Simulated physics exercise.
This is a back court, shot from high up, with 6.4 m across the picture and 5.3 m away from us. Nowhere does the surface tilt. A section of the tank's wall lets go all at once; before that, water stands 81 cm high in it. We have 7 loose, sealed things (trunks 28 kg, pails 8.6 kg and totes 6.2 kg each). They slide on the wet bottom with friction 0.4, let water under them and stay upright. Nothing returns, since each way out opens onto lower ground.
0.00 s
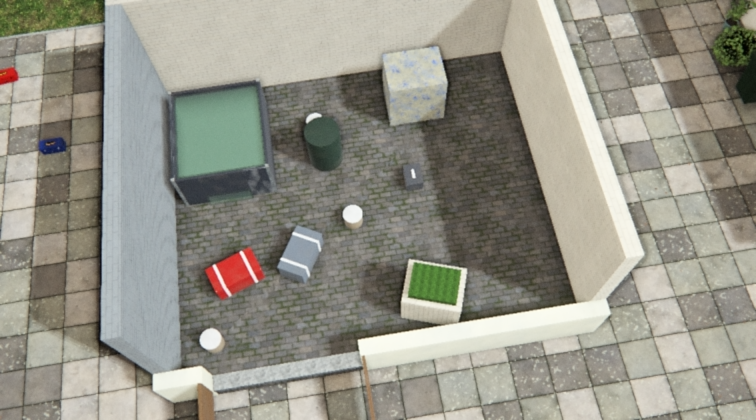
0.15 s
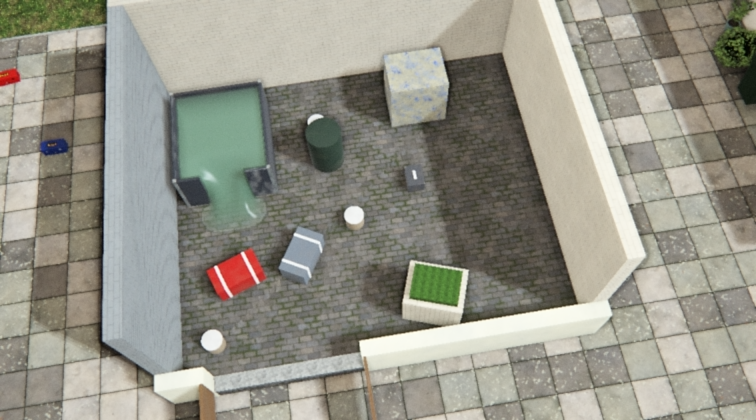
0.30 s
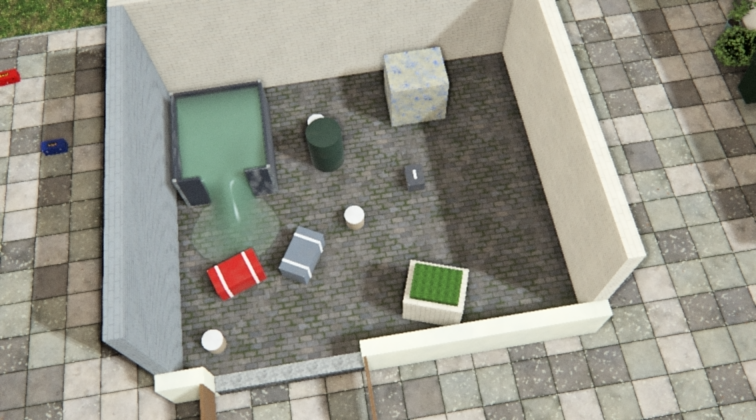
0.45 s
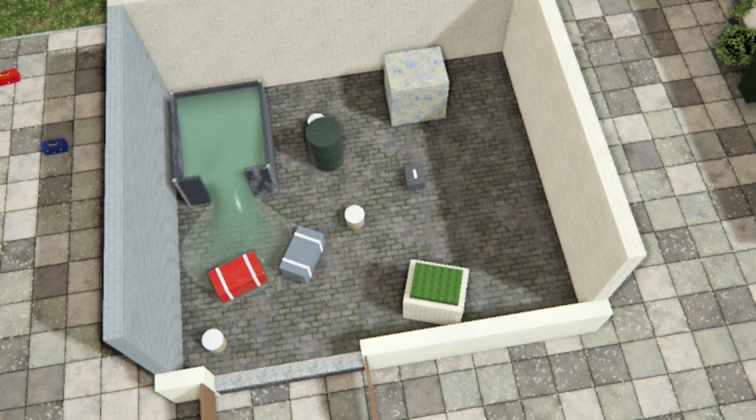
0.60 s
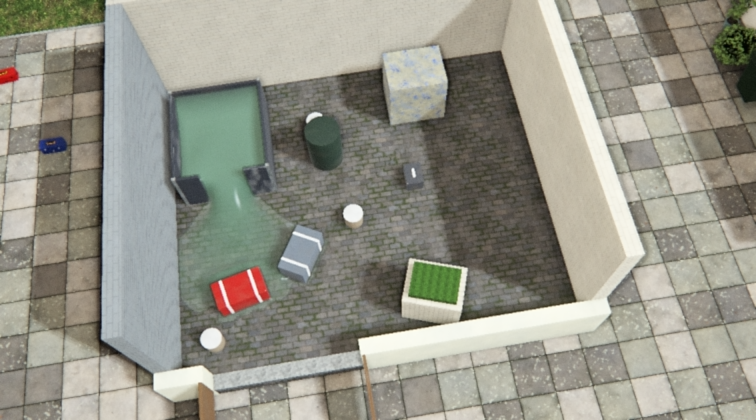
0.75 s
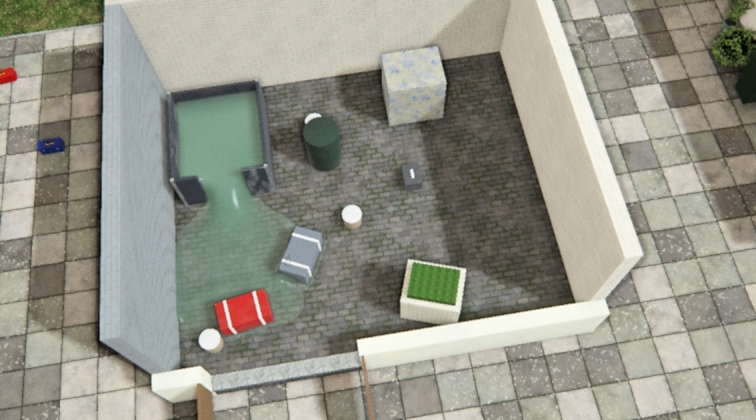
Water pours through an opening in the near side of a dark-framed tank at the upper left of a walled, brick-paved court, seen from high above. Around the floor are a red trunk with white bands, a grey one beside it, white pails, a dark green barrel, a patterned block and a planter of grass. The greenish sheet fans toward the viewer and pushes the red trunk nearer the front wall.
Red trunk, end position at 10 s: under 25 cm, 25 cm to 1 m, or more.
More than 1 m.
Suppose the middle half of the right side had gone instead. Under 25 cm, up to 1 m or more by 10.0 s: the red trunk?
So, for the red trunk: It holds steady.
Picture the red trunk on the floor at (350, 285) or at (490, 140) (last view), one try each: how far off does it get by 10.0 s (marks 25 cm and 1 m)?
At the first spot it shifts partway; at the second it keeps its position.
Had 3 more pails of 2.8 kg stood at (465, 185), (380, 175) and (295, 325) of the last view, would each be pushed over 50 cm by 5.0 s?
Listed order gives within the limit, within the limit, above the limit.
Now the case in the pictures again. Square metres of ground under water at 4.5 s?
Close to 16 m2, I'd say.
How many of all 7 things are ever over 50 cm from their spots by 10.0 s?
My count gives 3.
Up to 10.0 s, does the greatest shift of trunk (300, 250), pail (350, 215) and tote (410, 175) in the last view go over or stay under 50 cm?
Item by item, they came out above the mark, below the mark and below the mark.
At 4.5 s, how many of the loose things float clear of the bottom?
Answer: 0.
After 2.0 s the red trunk has gone out; 2 of 7 are out; 0 afloat.
After 4.5 s the red trunk has gone out; 2 of 7 are out; 0 afloat.
After 7.0 s the red trunk has gone out; 2 of 7 are out; 0 afloat.
After 10.0 s the red trunk has gone out; 2 of 7 are out; 0 afloat.
